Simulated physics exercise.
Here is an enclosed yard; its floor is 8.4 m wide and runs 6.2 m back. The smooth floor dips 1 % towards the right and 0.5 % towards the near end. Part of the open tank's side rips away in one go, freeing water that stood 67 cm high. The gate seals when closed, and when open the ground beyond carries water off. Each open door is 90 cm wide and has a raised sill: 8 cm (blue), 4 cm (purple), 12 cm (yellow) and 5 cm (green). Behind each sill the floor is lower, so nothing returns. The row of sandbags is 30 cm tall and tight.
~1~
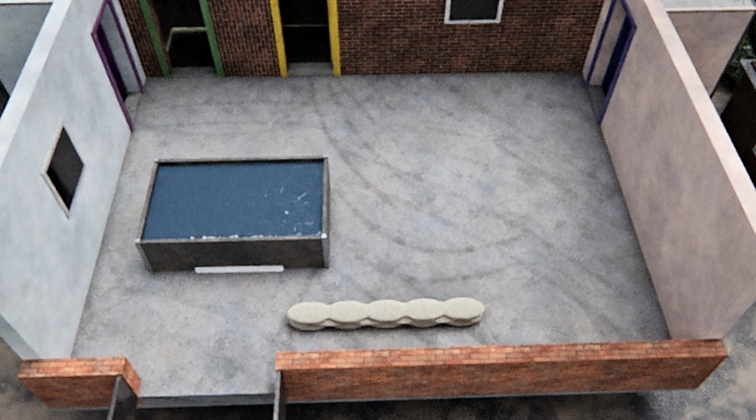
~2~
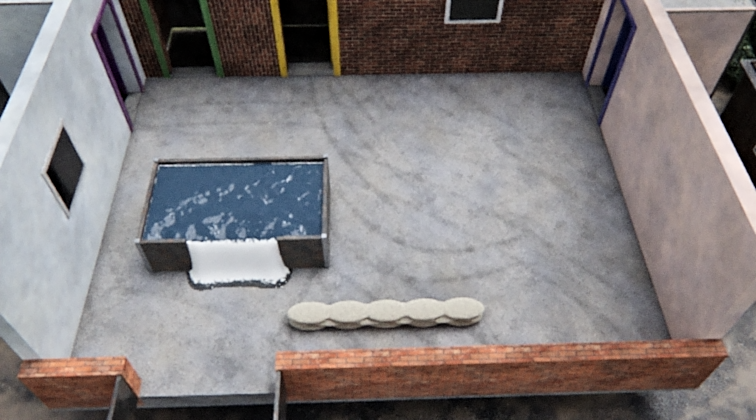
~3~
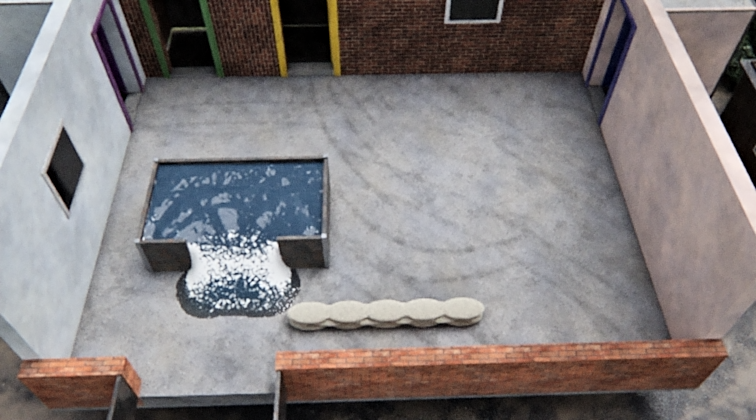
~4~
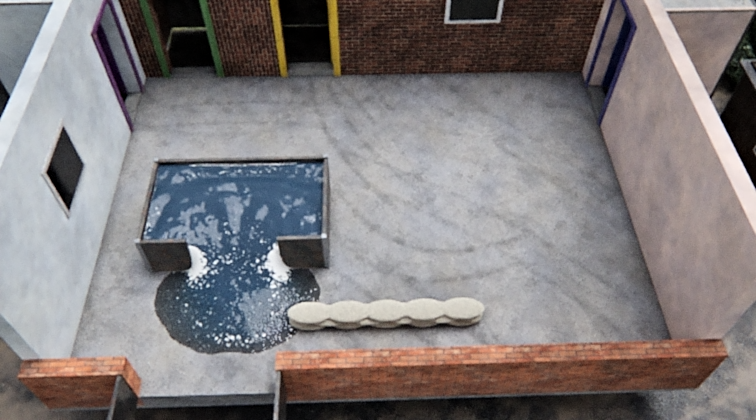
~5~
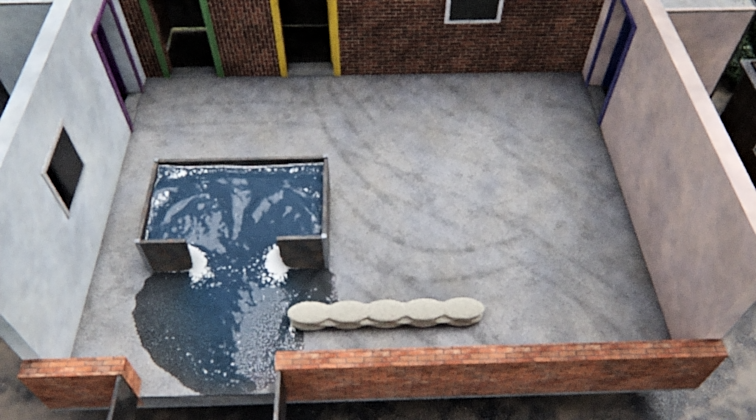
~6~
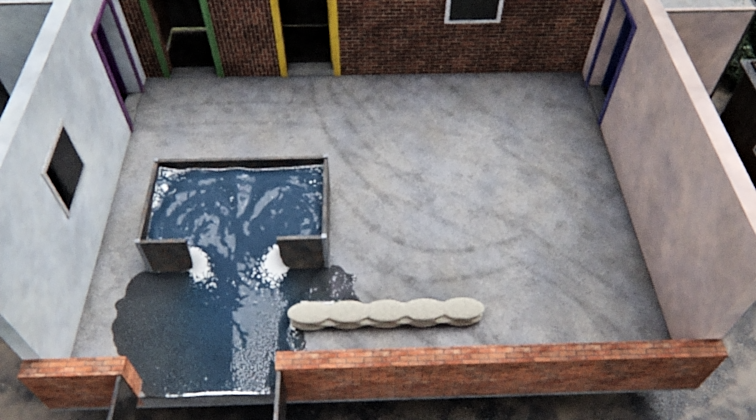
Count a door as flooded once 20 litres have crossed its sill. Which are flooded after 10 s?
Within that time: At the blue door it stays under the limit; at the purple door it does not reach the limit; at the yellow door it keeps below the limit; at the green door it keeps below the limit.
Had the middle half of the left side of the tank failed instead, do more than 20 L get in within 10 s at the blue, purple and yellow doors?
Then: Blue under, purple not over, yellow below.
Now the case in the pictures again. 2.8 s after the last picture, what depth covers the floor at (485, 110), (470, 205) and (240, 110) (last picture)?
About 0, 0 and 0 cm.
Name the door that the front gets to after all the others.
It is the yellow one.
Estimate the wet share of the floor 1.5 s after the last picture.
Some 20 per cent of it.
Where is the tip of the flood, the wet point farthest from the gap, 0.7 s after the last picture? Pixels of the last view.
At about (455, 302).
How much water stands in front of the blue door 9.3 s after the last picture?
About 2.5 cm.
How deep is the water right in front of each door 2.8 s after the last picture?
In cm: Blue 0, purple 0, yellow 0, green 0.
Then, 0.7 s after the last picture water covers 15 % of the floor and is deepest (36 cm) near (292, 375); blue door not reached, purple door not reached, yellow door not reached, green door not reached.
Then, 1.5 s after the last picture water covers 20 % of the floor and is deepest (26 cm) near (292, 375); blue door not reached, purple door not reached, yellow door not reached, green door not reached.
Then, 2.8 s after the last picture water covers 25 % of the floor and is deepest (18 cm) near (292, 375); blue door not reached, purple door not reached, yellow door not reached, green door not reached.
Then, 5.3 s after the last picture water covers 35 % of the floor and is deepest (11 cm) near (292, 375); blue door not reached, purple door 2 cm at the sill, 0 L in, yellow door not reached, green door not reached.
Then, 9.3 s after the last picture water covers 50 % of the floor and is deepest (6 cm) near (657, 365); blue door 2 cm at the sill, 0 L in, purple door 1 cm at the sill, 0 L in, yellow door 1 cm at the sill, 0 L in, green door 2 cm at the sill, 0 L in.
